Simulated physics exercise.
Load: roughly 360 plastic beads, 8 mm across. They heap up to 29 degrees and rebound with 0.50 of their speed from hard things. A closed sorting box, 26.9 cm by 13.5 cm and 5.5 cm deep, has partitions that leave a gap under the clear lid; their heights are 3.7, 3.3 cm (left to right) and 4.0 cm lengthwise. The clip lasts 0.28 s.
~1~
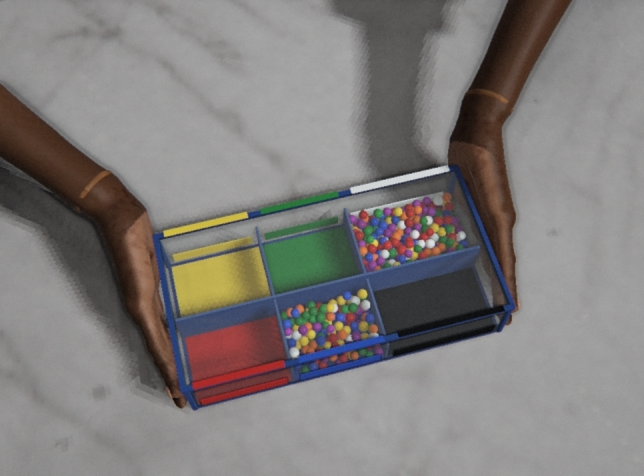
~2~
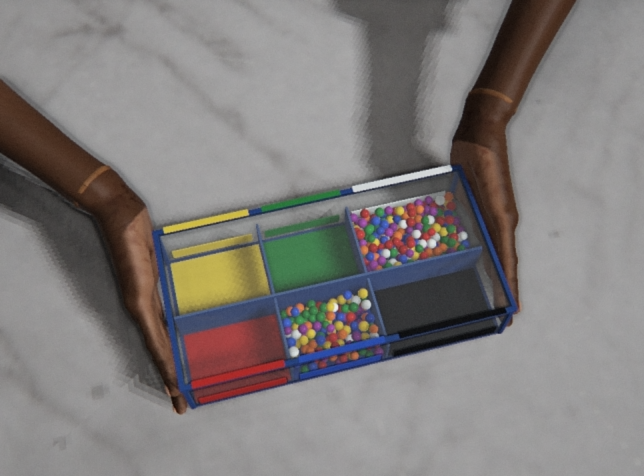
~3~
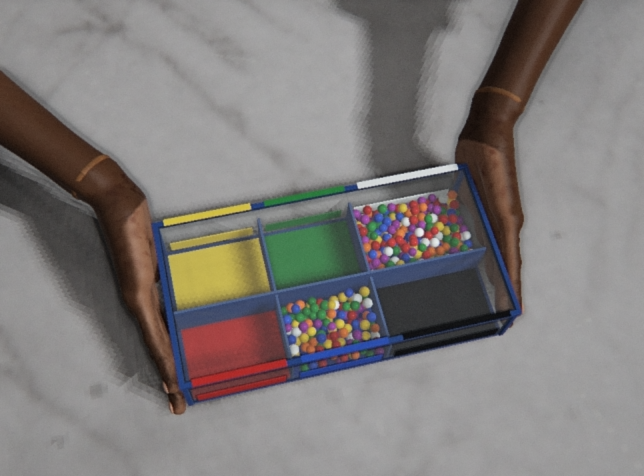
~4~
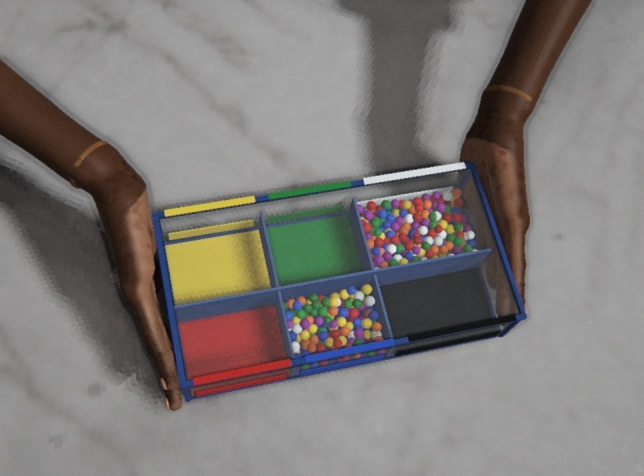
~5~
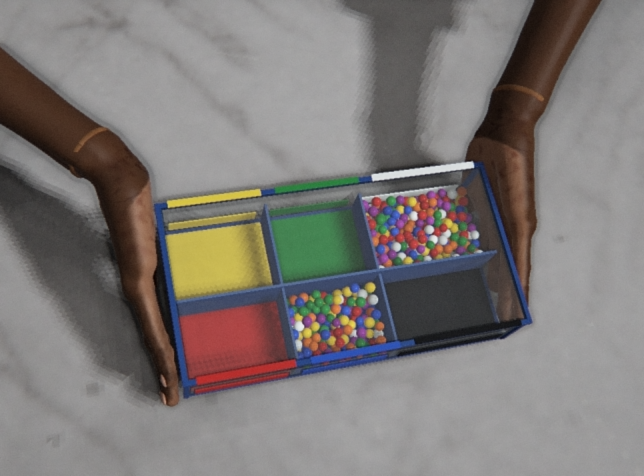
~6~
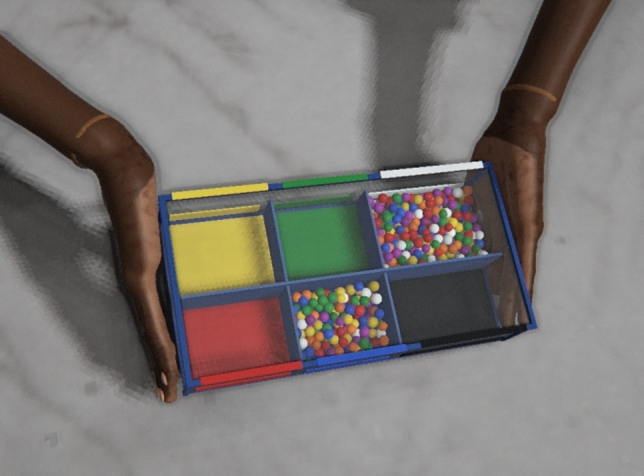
In this clip, two hands hold a clear-lidded sorting box with six compartments, two containing multicolored beads, above a marbled gray surface, and gradually tilt it slightly toward the right front while the beads stay in their compartments.
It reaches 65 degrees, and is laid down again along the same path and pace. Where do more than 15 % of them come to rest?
Red compartment: No; blue compartment: Yes; green compartment: No; yellow compartment: No; white compartment: Yes; black compartment: No.
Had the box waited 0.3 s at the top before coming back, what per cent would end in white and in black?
White 65, black 5.
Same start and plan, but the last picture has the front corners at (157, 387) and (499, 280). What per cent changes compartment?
It would be near 25 per cent.
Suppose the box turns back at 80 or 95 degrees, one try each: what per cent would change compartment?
About 15 and 20 per cent.
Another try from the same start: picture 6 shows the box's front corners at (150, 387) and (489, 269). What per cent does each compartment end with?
Red 0, blue 30, green 20, yellow 5, white 45, black 0.
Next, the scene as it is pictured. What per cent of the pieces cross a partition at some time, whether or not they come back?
Roughly 5 per cent.
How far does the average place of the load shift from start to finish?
Roughly 2.0 cm.
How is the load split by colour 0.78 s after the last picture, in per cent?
Red 0; blue 30; green 0; yellow 0; white 65; black 0.
Then, 0.78 s after the last picture, tilt 64 degrees; blue 30 %, white 65 %.
Then, 1.30 s after the last picture, tilt 28 degrees; blue 30 %, white 65 %, black 5 %.
Then, 1.89 s after the last picture, tilt 0 degrees; blue 30 %, white 65 %, black 5 %.
In the end, red 0 %, blue 30 %, green 0 %, yellow 0 %, white 65 %, black 5 %.
